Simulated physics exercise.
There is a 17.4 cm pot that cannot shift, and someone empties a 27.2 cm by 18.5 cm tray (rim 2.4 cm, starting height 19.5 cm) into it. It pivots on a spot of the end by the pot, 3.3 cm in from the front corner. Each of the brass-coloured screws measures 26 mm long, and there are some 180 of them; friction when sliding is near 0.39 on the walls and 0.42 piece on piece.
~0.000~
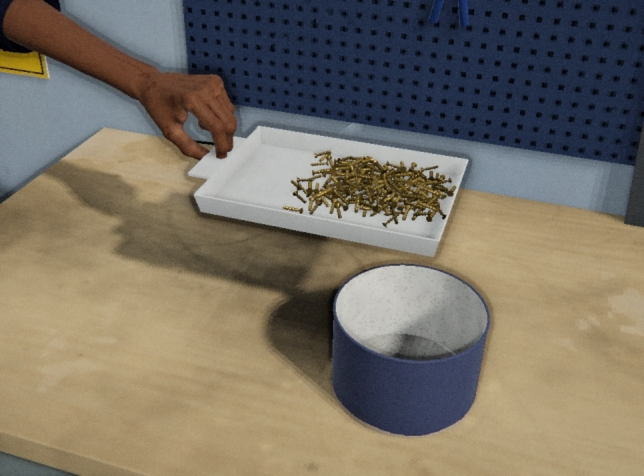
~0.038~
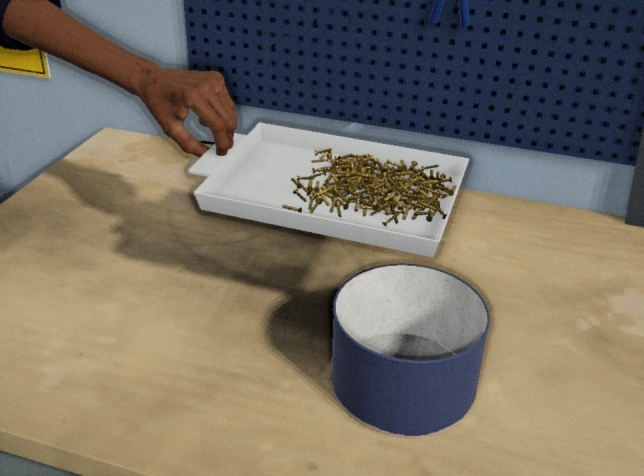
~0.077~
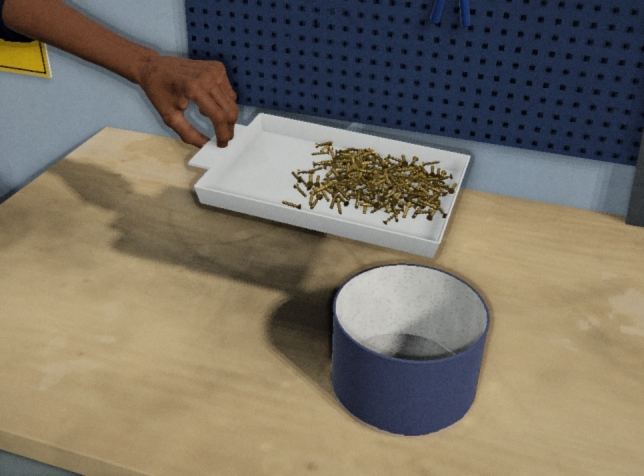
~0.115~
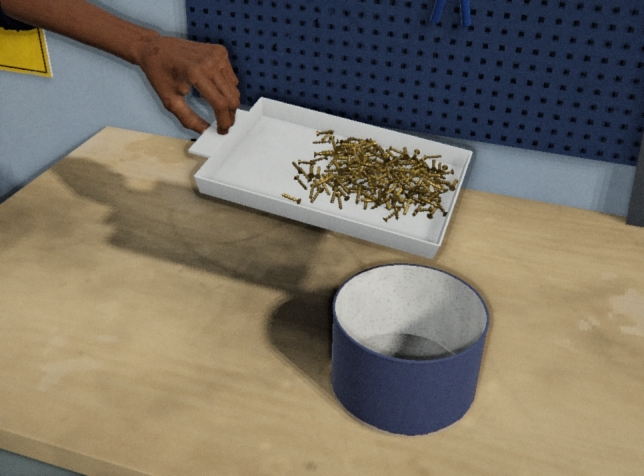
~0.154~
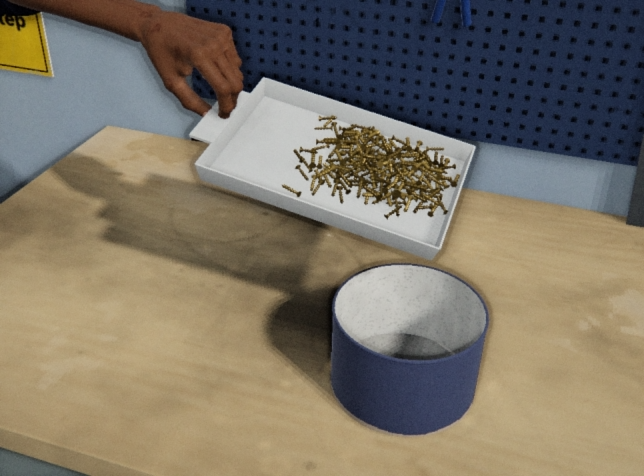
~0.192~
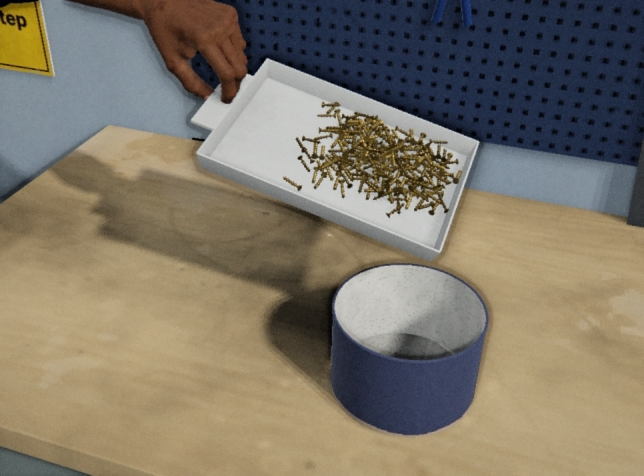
At a wooden workbench before a blue pegboard, a hand holds a white tray of brass-coloured screws near a blue pot, then raises the tray's left end, tilting it gradually down to the right while the screws shift slightly.
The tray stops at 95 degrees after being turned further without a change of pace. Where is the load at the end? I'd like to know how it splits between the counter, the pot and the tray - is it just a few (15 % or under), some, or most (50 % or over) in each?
Counter: Some; pot: Most; tray: Just a few.
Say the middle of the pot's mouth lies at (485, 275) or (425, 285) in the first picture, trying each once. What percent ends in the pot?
Close to 0 in a hundred, then close to 25 in a hundred.
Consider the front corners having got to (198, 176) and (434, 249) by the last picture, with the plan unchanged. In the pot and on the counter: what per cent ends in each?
In the pot: 95 per cent; on the counter: 5 per cent.
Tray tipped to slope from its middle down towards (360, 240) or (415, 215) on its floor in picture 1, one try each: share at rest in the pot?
That would be close to 90 per cent, then close to 25 per cent.
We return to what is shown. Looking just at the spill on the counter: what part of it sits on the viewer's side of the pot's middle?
I'd put it at around 100 per cent.
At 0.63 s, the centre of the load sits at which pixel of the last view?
Approximately (449, 255) in the last view.
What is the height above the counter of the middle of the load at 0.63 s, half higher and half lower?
The halfway line is at about 20 cm.
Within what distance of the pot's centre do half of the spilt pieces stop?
About 22 centimetres.
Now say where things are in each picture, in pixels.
In the first frame, tray tilt 0 degrees, front corners at (200, 193) and (435, 238); middle of the pieces at (376, 185); pot at (411, 309).
In the second frame, tray tilt 1 degrees, front corners at (200, 191) and (435, 238); middle of the pieces at (376, 183).
In the third frame, tray tilt 4 degrees, front corners at (200, 185) and (436, 240), lowest corner right front; middle of the pieces at (377, 179).
In the fourth frame, tray tilt 8 degrees, front corners at (200, 175) and (436, 242), lowest corner right front; middle of the pieces at (378, 173).
In the fifth frame, tray tilt 14 degrees, front corners at (201, 163) and (436, 244), lowest corner right front; middle of the pieces at (380, 165).
In the sixth frame, tray tilt 19 degrees, front corners at (203, 152) and (437, 247), lowest corner right front; middle of the pieces at (382, 158); pot at (410, 308). Its pace works out near 145 degrees a second.
Then, at 0.46 s, tilt 57 degrees; the tray holds 100 %, the pot 0 %.
After 0.63 s, tilt 82 degrees; the tray holds 75 %, the pot 5 %.
After 0.93 s, tilt 95 degrees; the tray holds 0 %, the pot 75 %.
In the end, at 2.0 s, counter 25 %, pot 75 %, tray 0 %.
